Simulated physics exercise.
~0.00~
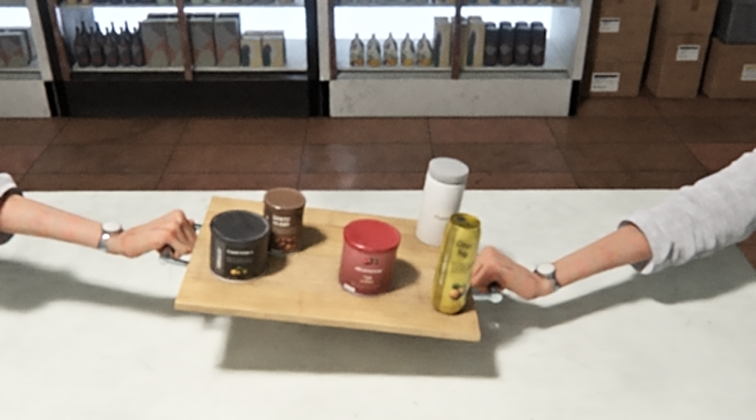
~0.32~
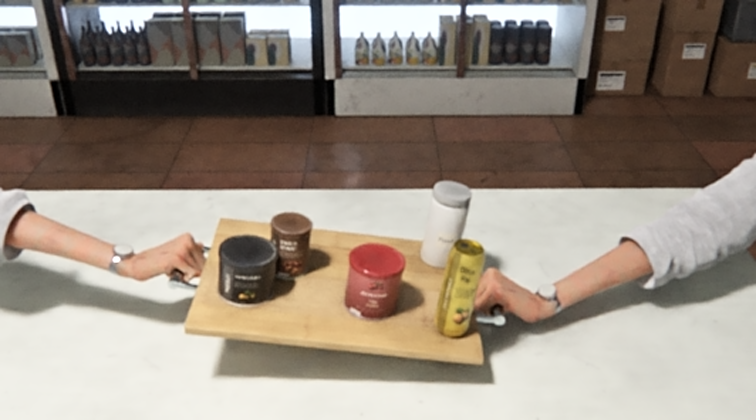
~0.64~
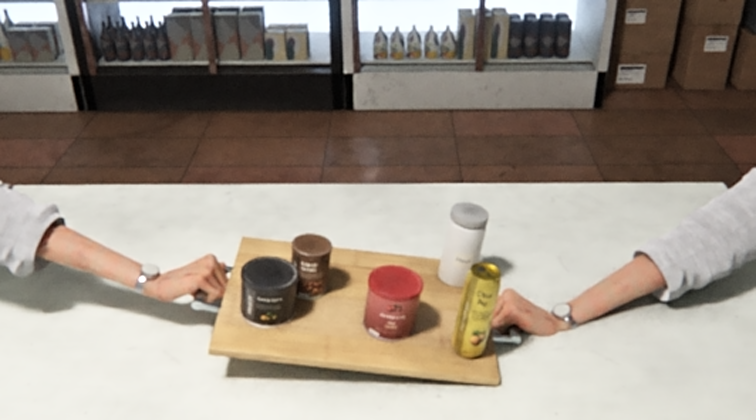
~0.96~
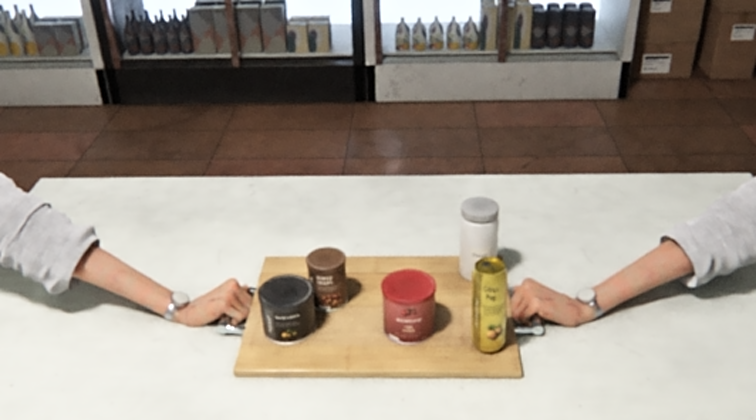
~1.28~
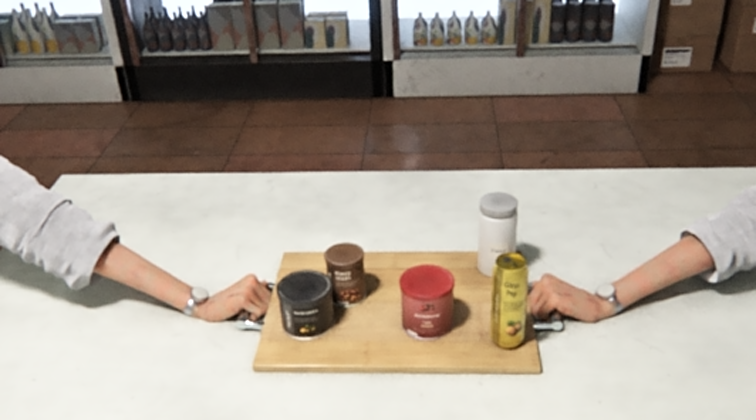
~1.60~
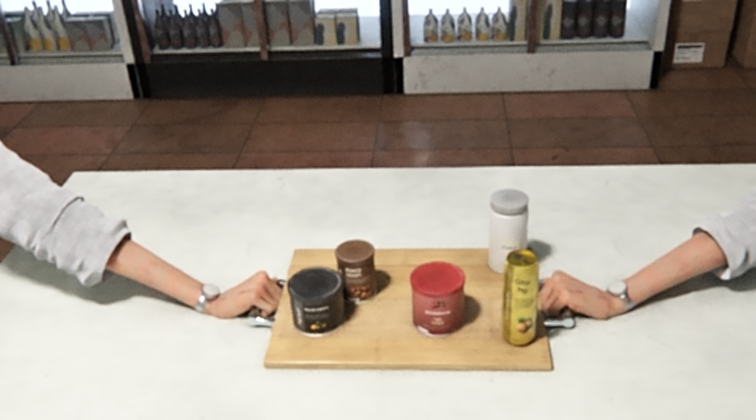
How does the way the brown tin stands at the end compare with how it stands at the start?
At the start the brown tin leans along with the tilted board, while at the end it stands upright on the board lying flat on the table.
